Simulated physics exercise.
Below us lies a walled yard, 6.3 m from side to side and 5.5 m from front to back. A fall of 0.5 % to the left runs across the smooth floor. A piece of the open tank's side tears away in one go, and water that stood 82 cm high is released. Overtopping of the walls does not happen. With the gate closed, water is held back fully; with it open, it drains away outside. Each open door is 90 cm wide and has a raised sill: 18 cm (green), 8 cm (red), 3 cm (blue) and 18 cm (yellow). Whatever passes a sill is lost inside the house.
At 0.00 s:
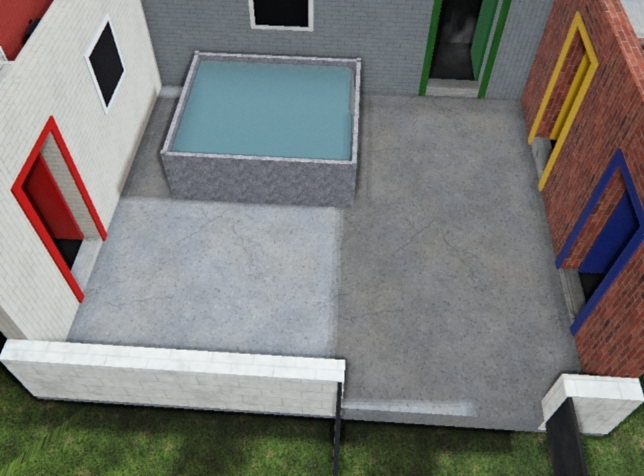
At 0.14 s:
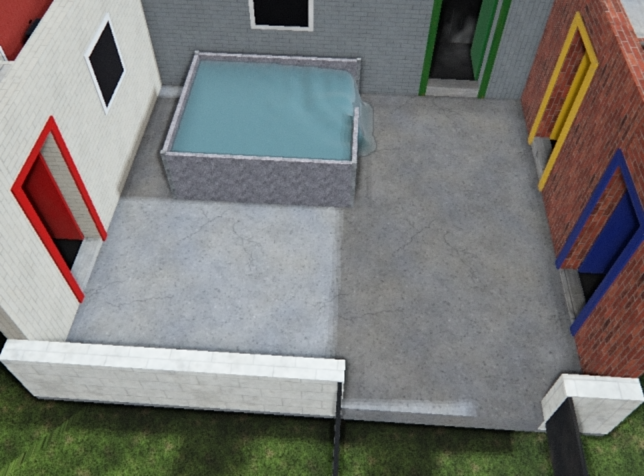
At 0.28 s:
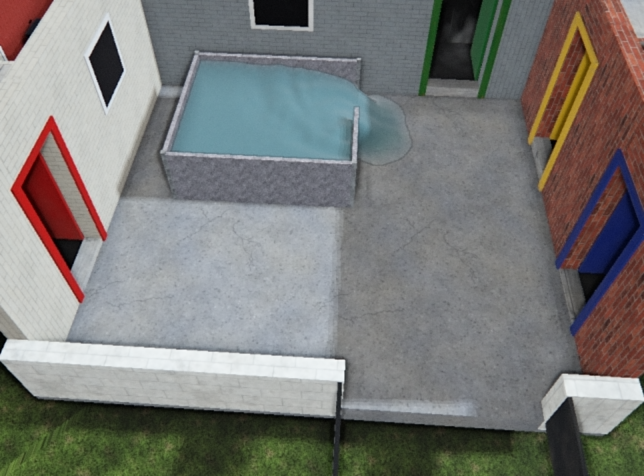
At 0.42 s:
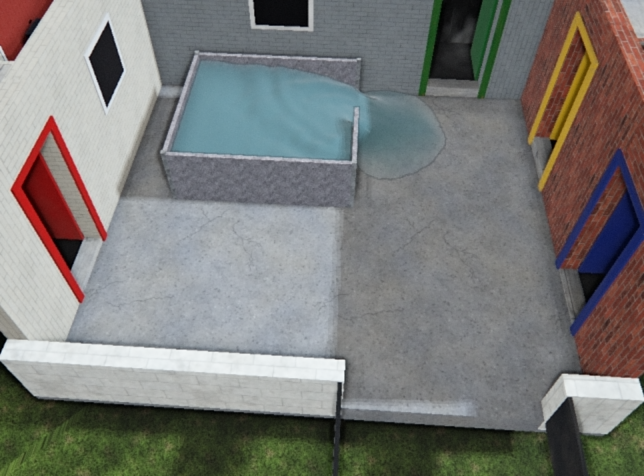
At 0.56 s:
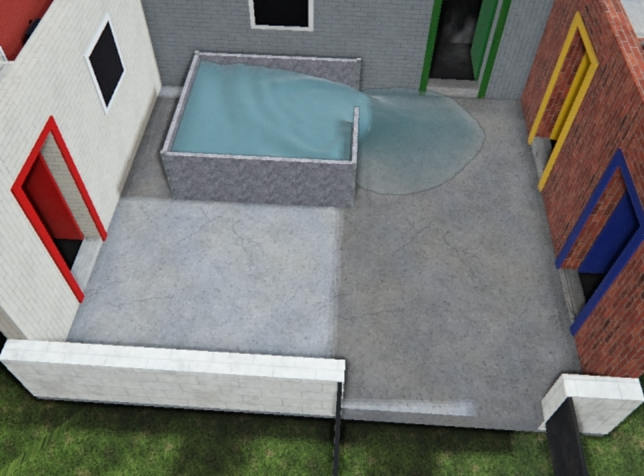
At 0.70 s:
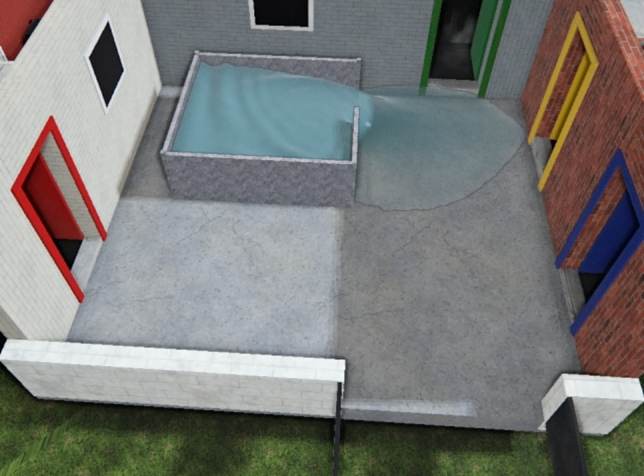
A raised stone tank of blue-green water stands at the back of a walled yard with a grey floor, seen from high above by a still camera. A red-framed doorway is on the left white wall, a green one at the back, yellow and blue ones on the right brick wall, with grass in front. The tank's right side opens near the back, and water pours out, rippling behind and spreading rightward in a widening, rounded sheet.
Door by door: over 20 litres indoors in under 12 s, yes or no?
Green door: Yes, red door: No, blue door: Yes, yellow door: Yes.
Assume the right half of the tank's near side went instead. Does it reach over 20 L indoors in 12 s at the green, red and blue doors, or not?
So green stays lower, red tops it, blue tops it.
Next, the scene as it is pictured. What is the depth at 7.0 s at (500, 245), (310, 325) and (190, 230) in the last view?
First 9 cm, then 3 cm, then 1 cm.
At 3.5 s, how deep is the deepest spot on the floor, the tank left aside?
Depth max: Approx. 37 cm.
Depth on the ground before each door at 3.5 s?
In centimetres, the green door has 29, the red door 0, the blue door 9 and the yellow door 31.
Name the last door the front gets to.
Red.
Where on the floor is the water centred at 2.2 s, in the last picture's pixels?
Near (338, 147).
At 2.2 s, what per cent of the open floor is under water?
I'd guess around 30 %.
After 1.4 s water covers 25 % of the floor and is deepest (64 cm) near (513, 109); green door 26 cm at the sill, 3 L in, red door not reached, blue door not reached, yellow door 32 cm at the sill, 20 L in.
After 2.2 s water covers 30 % of the floor and is deepest (57 cm) near (515, 116); green door 28 cm at the sill, 22 L in, red door not reached, blue door 7 cm at the sill, 0 L in, yellow door 37 cm at the sill, 92 L in.
After 3.5 s water covers 55 % of the floor and is deepest (37 cm) near (480, 101); green door 29 cm at the sill, 90 L in, red door not reached, blue door 9 cm at the sill, 21 L in, yellow door 31 cm at the sill, 195 L in.
After 7.0 s water covers 85 % of the floor and is deepest (20 cm) near (417, 98); green door 18 cm at the sill, 168 L in, red door 6 cm at the sill, 0 L in, blue door 6 cm at the sill, 64 L in, yellow door 18 cm at the sill, 268 L in.
After 12.0 s water covers 95 % of the floor and is deepest (14 cm) near (155, 107); green door 10 cm at the sill, 169 L in, red door 7 cm at the sill, 0 L in, blue door 5 cm at the sill, 85 L in, yellow door 9 cm at the sill, 269 L in.
